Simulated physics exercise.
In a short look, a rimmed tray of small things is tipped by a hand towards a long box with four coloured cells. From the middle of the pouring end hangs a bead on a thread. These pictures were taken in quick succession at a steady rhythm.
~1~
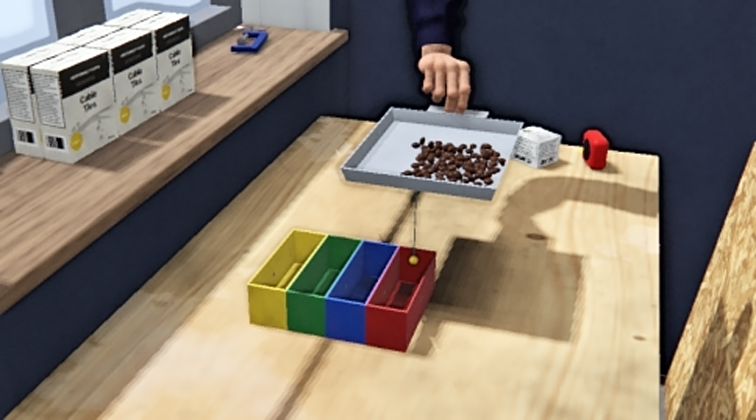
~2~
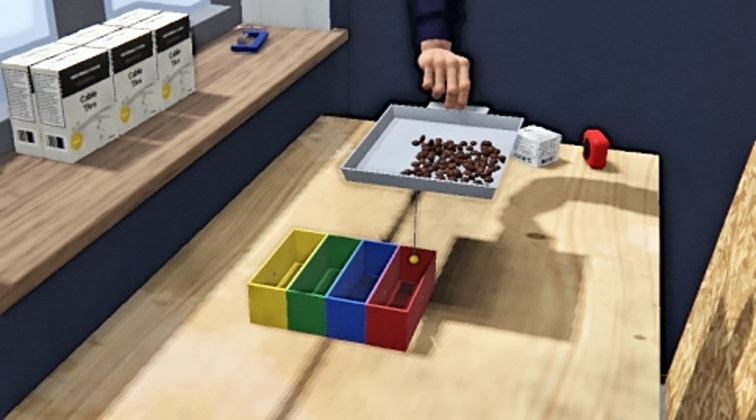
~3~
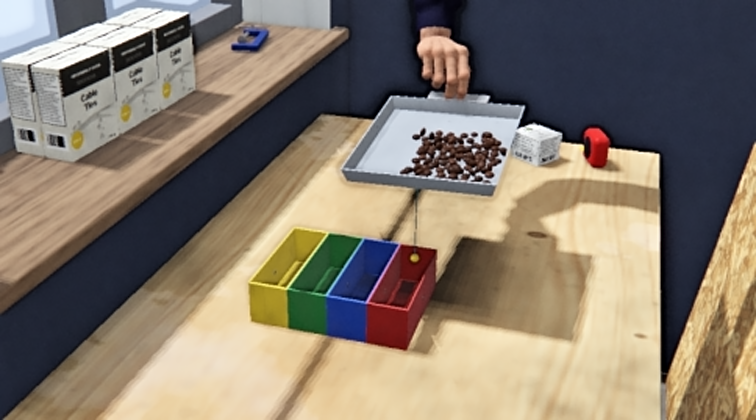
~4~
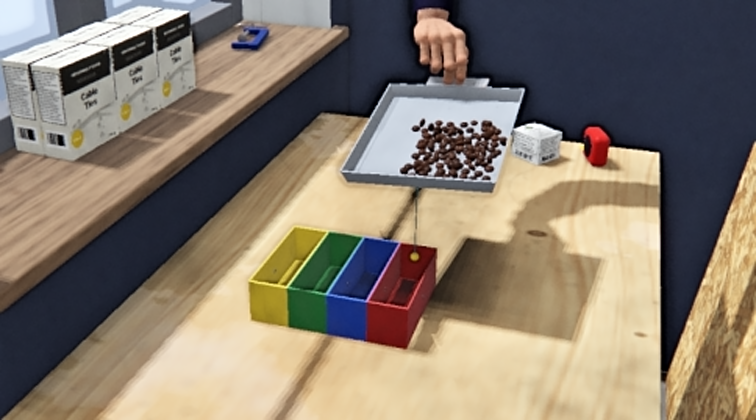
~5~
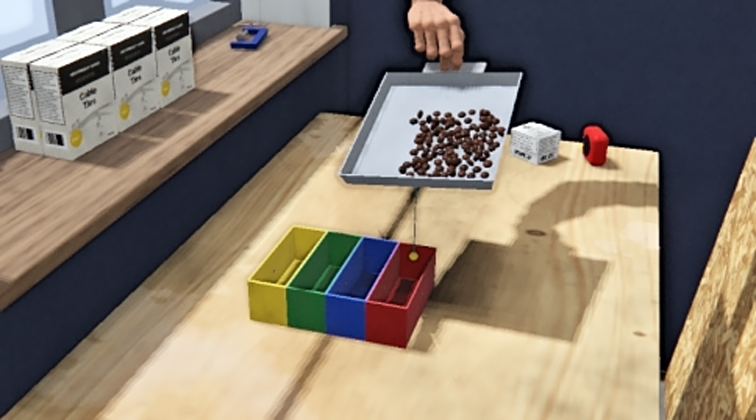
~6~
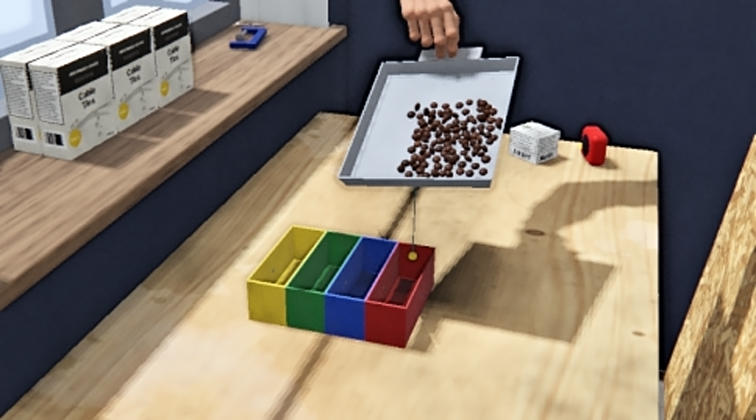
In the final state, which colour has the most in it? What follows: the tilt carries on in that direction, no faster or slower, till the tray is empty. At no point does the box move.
Most ends up in blue.
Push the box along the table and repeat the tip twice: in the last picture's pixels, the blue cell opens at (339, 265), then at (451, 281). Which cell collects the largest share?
The blue one, then the cell in yellow.
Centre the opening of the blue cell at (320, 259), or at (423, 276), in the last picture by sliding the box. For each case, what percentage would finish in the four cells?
Around 80 then around 90 per cent.
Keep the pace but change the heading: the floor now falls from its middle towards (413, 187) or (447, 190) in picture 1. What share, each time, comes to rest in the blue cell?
In turn, 20 percent and then 0 percent.
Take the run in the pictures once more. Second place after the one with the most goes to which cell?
Second best is the green cell.
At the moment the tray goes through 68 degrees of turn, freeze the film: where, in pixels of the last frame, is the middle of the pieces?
Look close to (399, 170) in the last picture.
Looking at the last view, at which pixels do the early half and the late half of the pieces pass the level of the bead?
First roughly (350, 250), then roughly (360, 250).
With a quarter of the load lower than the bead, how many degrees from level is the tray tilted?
Angle: Close to 95°.
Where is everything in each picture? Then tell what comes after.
In the first frame, corners of the pouring end at (346, 166) and (492, 186), level; middle of the load at (452, 163), flat chocolate drops; bead on its thread at (414, 260); yellow cell at (268, 303); green cell at (306, 310); blue cell at (346, 317); red cell at (386, 325).
In the second frame, corners of the pouring end at (346, 167) and (492, 185), level; middle of the load at (452, 161).
In the third frame, corners of the pouring end at (346, 167) and (493, 182), tipped barely, lowest at the left corner; middle of the load at (452, 156).
In the fourth frame, corners of the pouring end at (346, 169) and (492, 179), tipped a little, lowest at the left corner; middle of the load at (452, 149).
In the fifth frame, corners of the pouring end at (344, 172) and (490, 177), tipped clearly, lowest at the left corner; middle of the load at (450, 144).
In the sixth frame, corners of the pouring end at (343, 175) and (488, 176), tipped clearly, lowest at the left corner; middle of the load at (448, 139); yellow cell at (267, 299); green cell at (305, 306); blue cell at (345, 313); red cell at (385, 321).
Soon after the last picture, tray tipped steeply; nearly all on the tray; a stray few falling or outside the box.
A little later, tray tipped past a quarter turn; a small part on the tray; about a third in the blue cell; about a quarter in the green cell; a small part in the red cell; about a quarter falling or outside the box.
Later still, tray tipped past a quarter turn; about half in the blue cell; about a third in the green cell; a small part in the red cell; a stray few falling or outside the box.
At rest, tray tipped past a quarter turn; about half in the blue cell; about a third in the green cell; a small part in the red cell; none in the yellow cell; a stray few outside the box.
